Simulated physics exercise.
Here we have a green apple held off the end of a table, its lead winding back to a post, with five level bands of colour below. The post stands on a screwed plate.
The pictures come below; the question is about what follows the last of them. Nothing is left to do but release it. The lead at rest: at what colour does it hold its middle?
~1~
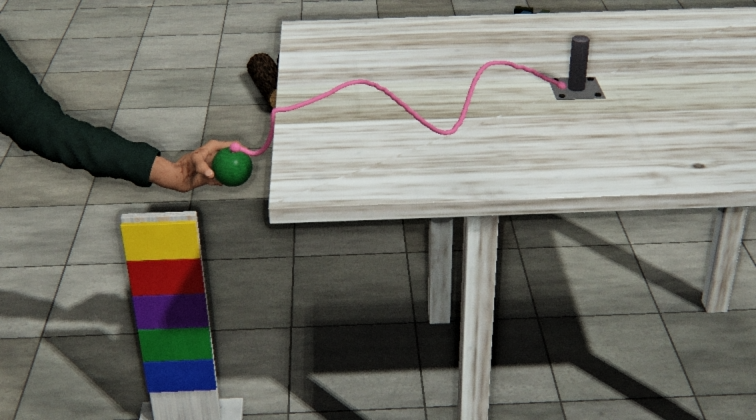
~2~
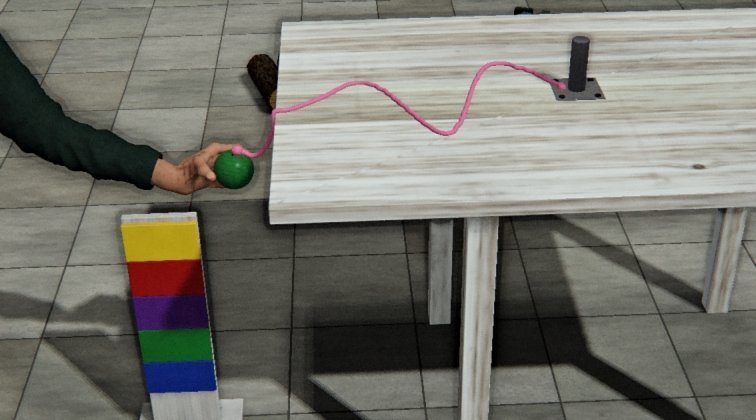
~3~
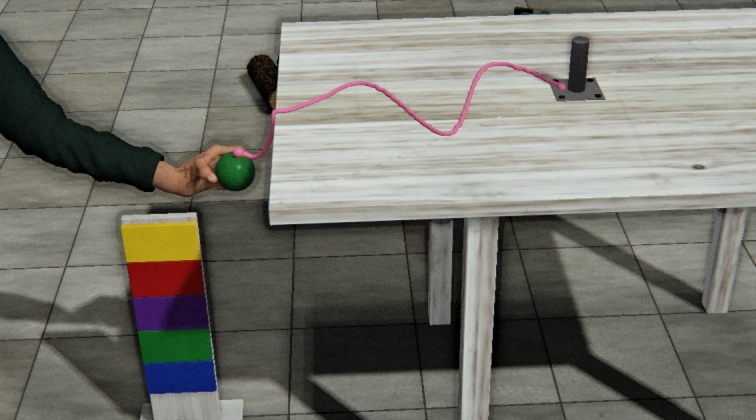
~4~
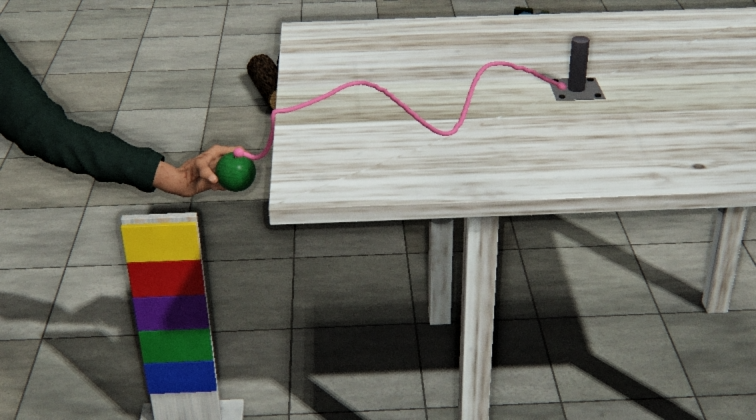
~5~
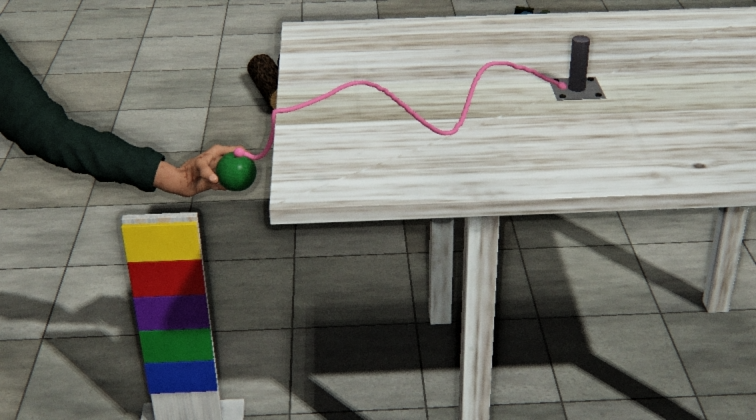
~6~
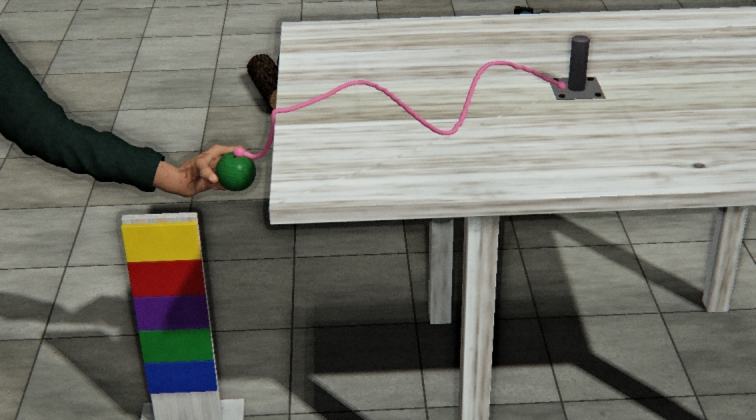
The colour is blue.
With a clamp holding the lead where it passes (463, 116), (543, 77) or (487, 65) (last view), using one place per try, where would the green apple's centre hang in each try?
Going through the tries, I'd expect close to (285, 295), (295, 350) and lastly (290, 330).
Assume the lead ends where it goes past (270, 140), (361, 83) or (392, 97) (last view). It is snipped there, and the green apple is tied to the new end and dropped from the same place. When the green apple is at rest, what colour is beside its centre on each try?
First try: Green; second try: Yellow; third try: No band.
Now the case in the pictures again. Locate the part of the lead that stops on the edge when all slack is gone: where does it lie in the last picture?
The point sits close to (425, 124).
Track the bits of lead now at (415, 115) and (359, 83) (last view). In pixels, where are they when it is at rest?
First near (276, 131), second near (283, 211).
A little later, apple near (290, 345); level with blue.
Next, apple near (303, 355); level with blue.
When it is over, apple near (295, 359); level with blue. The blue one.
